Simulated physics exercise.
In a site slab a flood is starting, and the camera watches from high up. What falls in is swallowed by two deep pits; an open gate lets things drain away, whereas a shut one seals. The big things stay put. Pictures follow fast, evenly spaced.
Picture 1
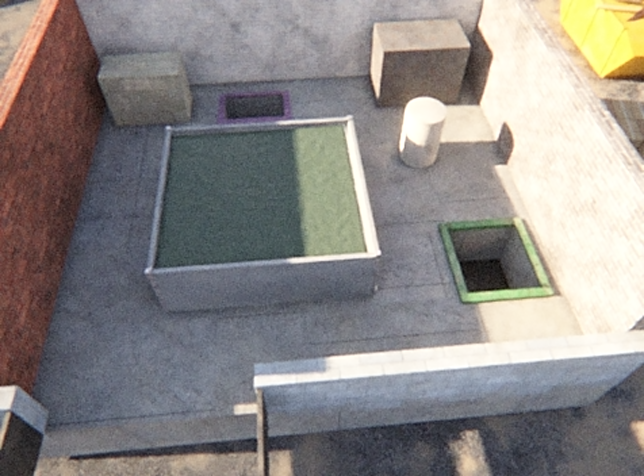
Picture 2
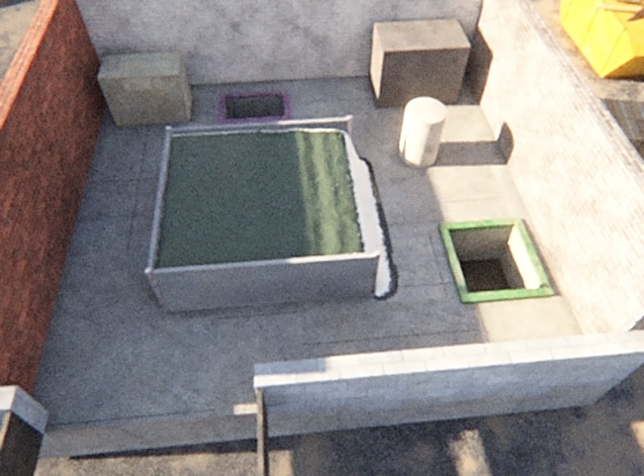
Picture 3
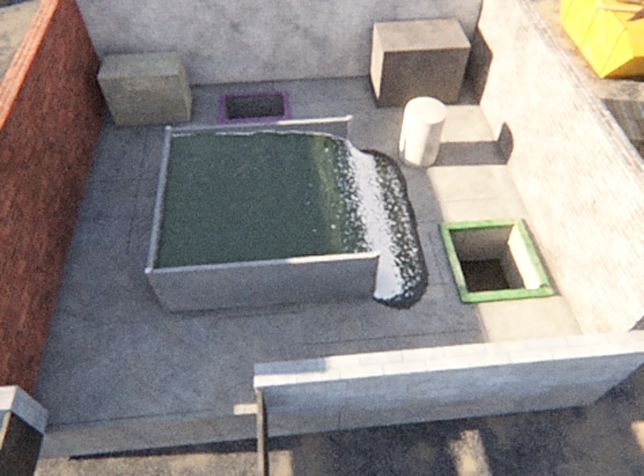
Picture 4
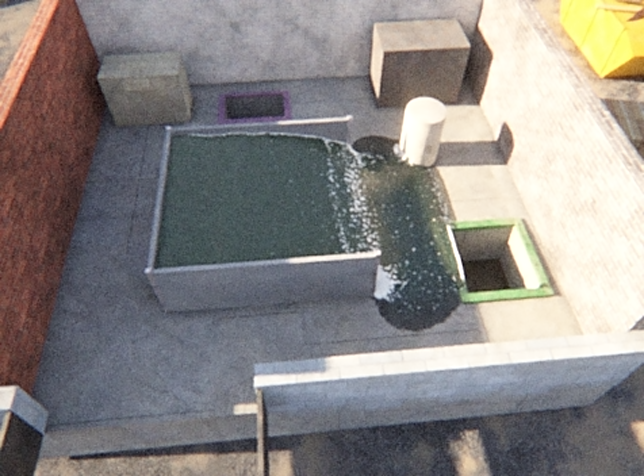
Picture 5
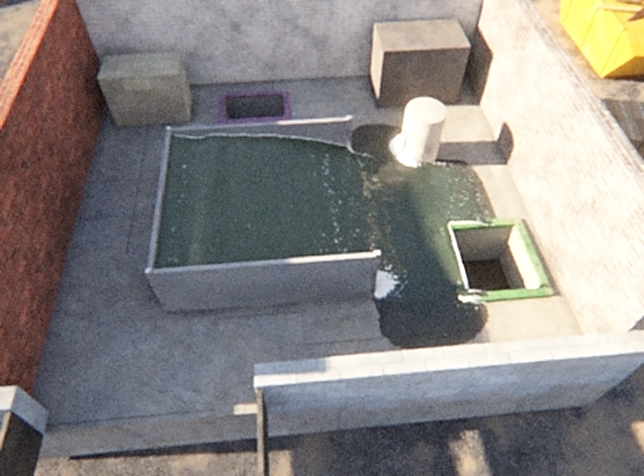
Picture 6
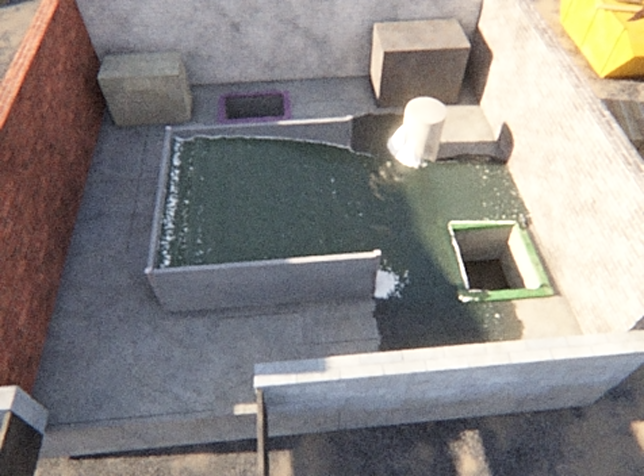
To begin with, a walled tank of dark green water sits still in a concrete yard with two pits. Its right side opens and water pours out in a foamy band, then spreads across the slab, running around the white cylinder and the green-rimmed pit toward the right wall.
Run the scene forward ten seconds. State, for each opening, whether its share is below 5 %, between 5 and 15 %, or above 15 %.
The gate's share is below 5 %. The green pit's share is above 15 %. The purple pit's share is between 5 and 15 %.
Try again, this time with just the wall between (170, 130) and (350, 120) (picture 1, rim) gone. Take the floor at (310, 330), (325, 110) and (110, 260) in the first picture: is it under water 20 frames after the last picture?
The first would be still unwetted, the second drenched and the third drenched.
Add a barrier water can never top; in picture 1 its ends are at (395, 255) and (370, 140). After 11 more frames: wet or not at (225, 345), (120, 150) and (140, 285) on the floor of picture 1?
Spared; spared; spared.
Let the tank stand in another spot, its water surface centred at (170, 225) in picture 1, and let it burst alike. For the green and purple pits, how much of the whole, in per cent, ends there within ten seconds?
The green pit ends up with 55 per cent and the purple pit with 6 per cent.
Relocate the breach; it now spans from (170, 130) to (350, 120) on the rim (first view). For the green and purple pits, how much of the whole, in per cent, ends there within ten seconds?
Out of every hundred parts, green takes 2 and purple takes 60.
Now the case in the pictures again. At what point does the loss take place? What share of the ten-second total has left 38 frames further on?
Near 80 in a hundred.
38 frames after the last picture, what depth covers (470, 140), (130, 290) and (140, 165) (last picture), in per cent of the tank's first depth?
About 16 per cent, then 0 per cent, then 6 per cent.
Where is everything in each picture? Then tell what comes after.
In the first picture, the tank at (263, 189) is whole and still.
In the second picture, water pours out at (357, 206) and has run to (378, 296).
In the third picture, water pours out at (357, 210) and has run to (407, 302).
In the fourth picture, the front is at (438, 315), out from the gap at (357, 211).
In the fifth picture, the front is at (471, 330), out from the gap at (357, 212).
In the sixth picture, the front is at (508, 168), out from the gap at (357, 212).
A moment on, water covers 35 % of the floor; the gate 0 %, the green pit 9 %, the purple pit 0 %.
Next, water covers 40 % of the floor; the gate 0 %, the green pit 19 %, the purple pit 0 %.
Then, water covers 55 % of the floor; the gate 0 %, the green pit 32 %, the purple pit 0 %.
Later, water covers 90 % of the floor; the gate 0 %, the green pit 44 %, the purple pit 5 %.
In the end, water covers 100 % of the floor; the gate 3 %, the green pit 48 %, the purple pit 9 %.
